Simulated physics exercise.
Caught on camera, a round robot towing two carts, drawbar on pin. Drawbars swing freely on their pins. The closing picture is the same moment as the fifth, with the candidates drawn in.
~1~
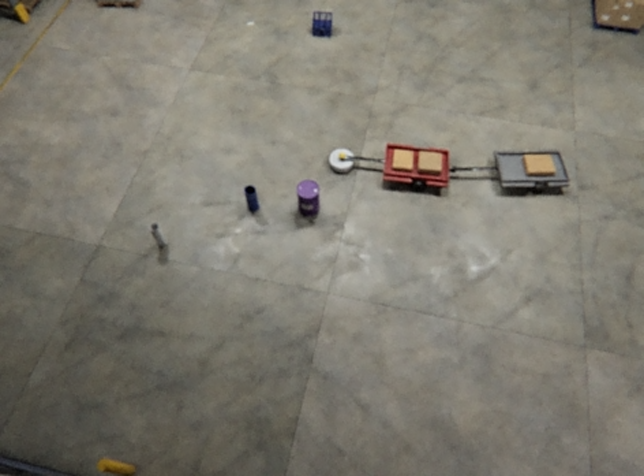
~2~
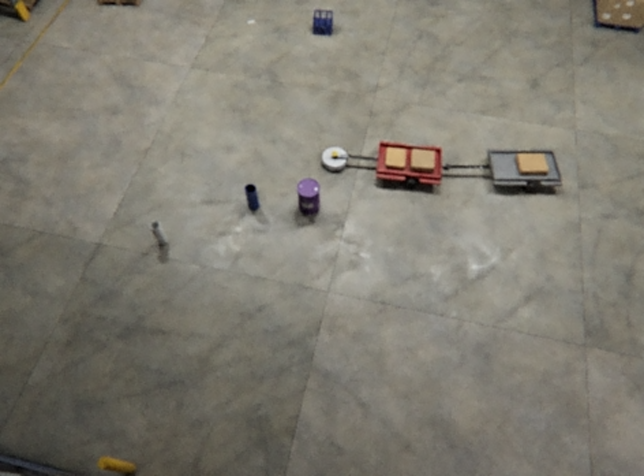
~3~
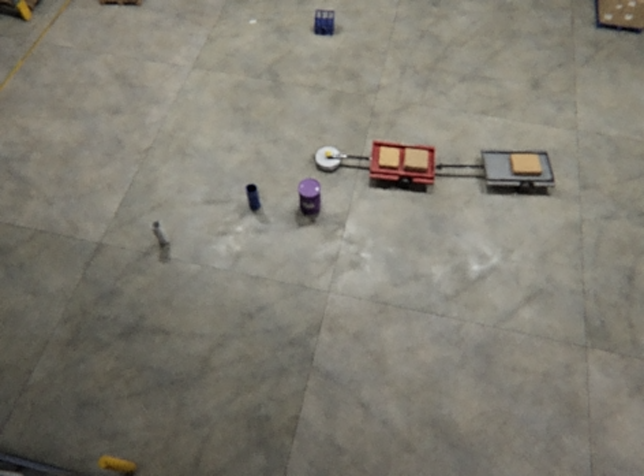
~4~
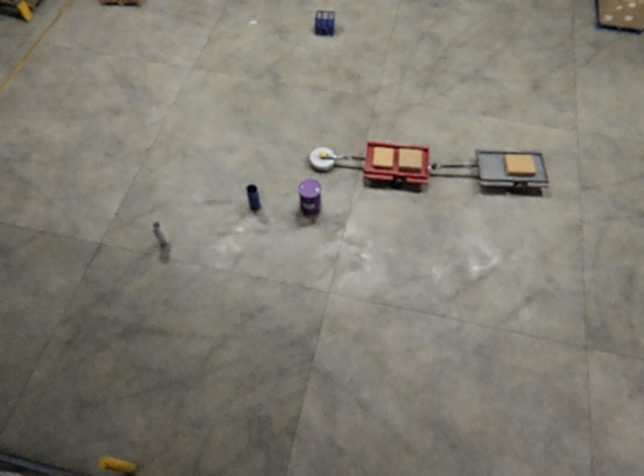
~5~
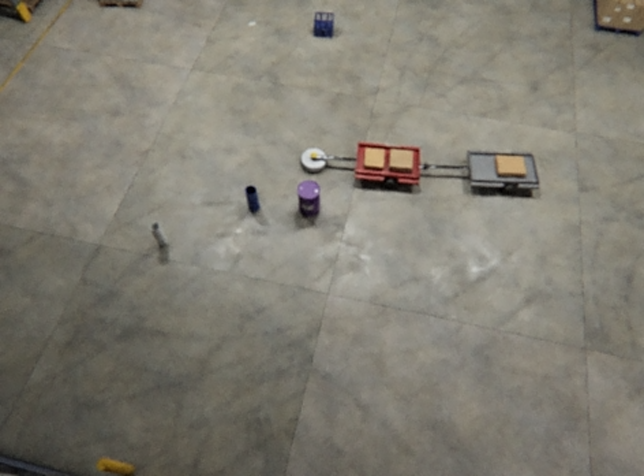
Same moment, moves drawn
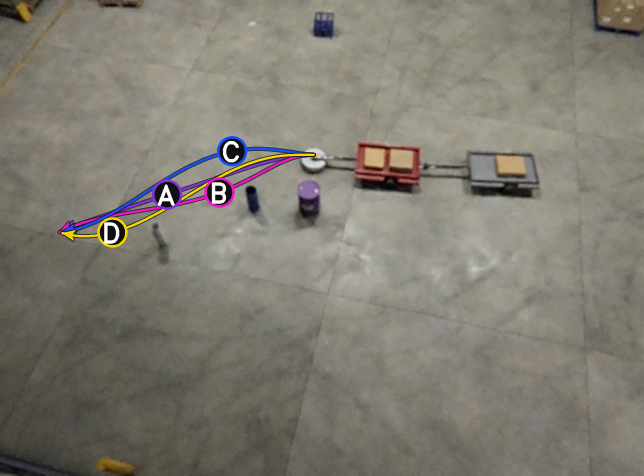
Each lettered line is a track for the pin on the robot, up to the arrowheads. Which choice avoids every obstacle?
The robot should drive C.
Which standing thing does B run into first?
The blue post.
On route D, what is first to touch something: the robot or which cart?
The red cart touches first.
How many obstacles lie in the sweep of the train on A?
It touches one.
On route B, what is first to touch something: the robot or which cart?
The red cart.
On the marked copy, A from (314, 155) via (196, 185) to (63, 231); B from (314, 155) via (196, 200) to (59, 232); C from (314, 155) via (188, 167) to (63, 232); D from (314, 155) via (191, 194) to (62, 233).
With C. Early on, robot (226, 157), last cart (411, 162).
Further on, robot (142, 200), last cart (326, 157).
At the end, robot (63, 236), last cart (254, 168); nothing has been touched.
As for the rest, A meets the blue post; B meets the purple drum and blue post; D meets the white post and blue post.
